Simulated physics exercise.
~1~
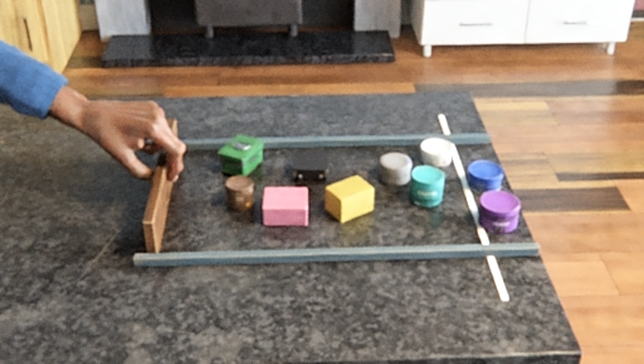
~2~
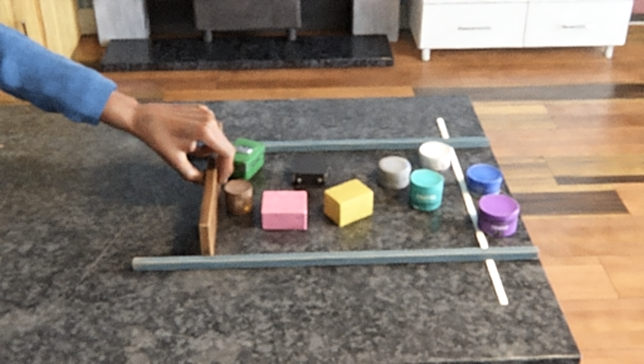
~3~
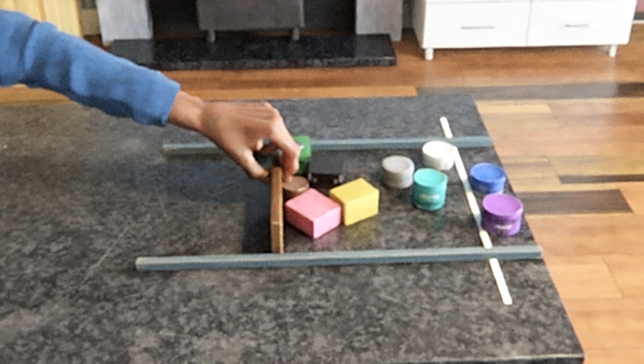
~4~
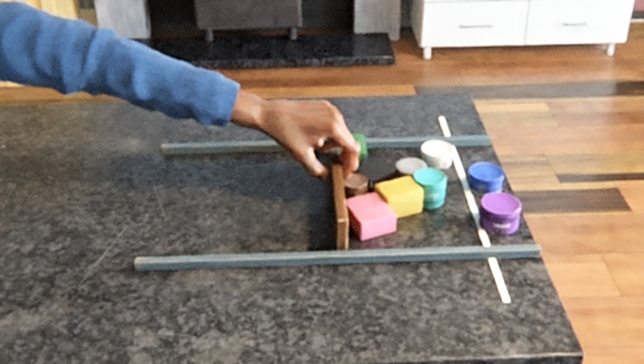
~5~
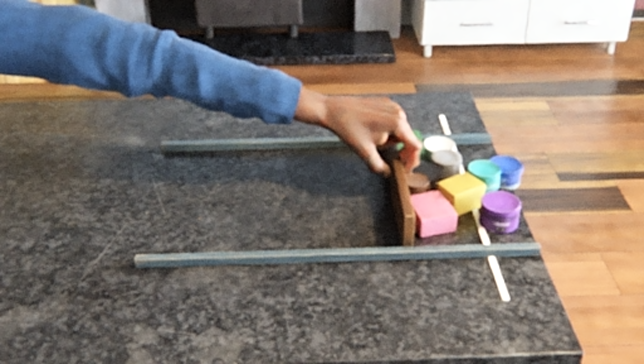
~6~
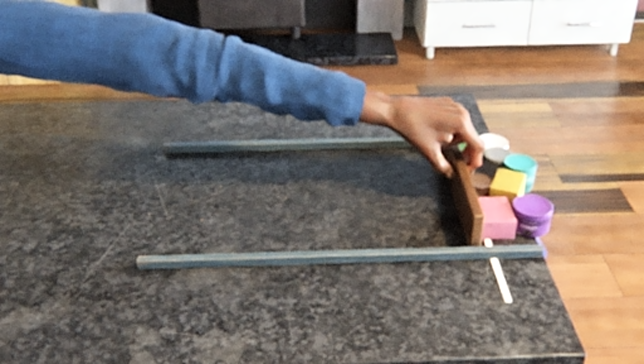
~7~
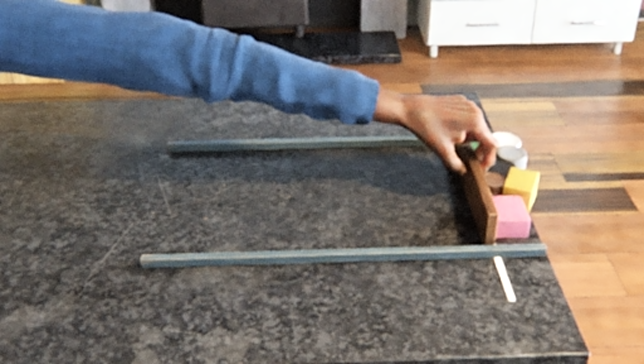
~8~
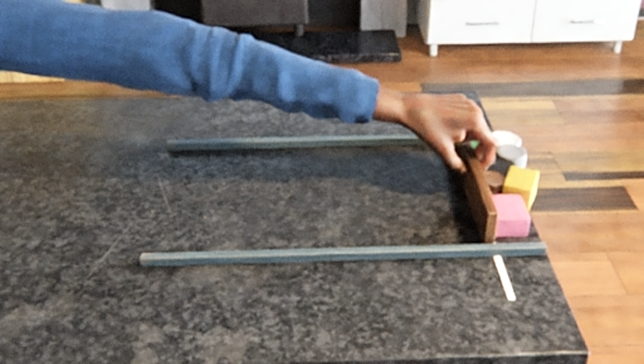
Hand sliding an upright wooden board rightward between two rails, pushing colourful tubs and blocks until several drop off the table's end.
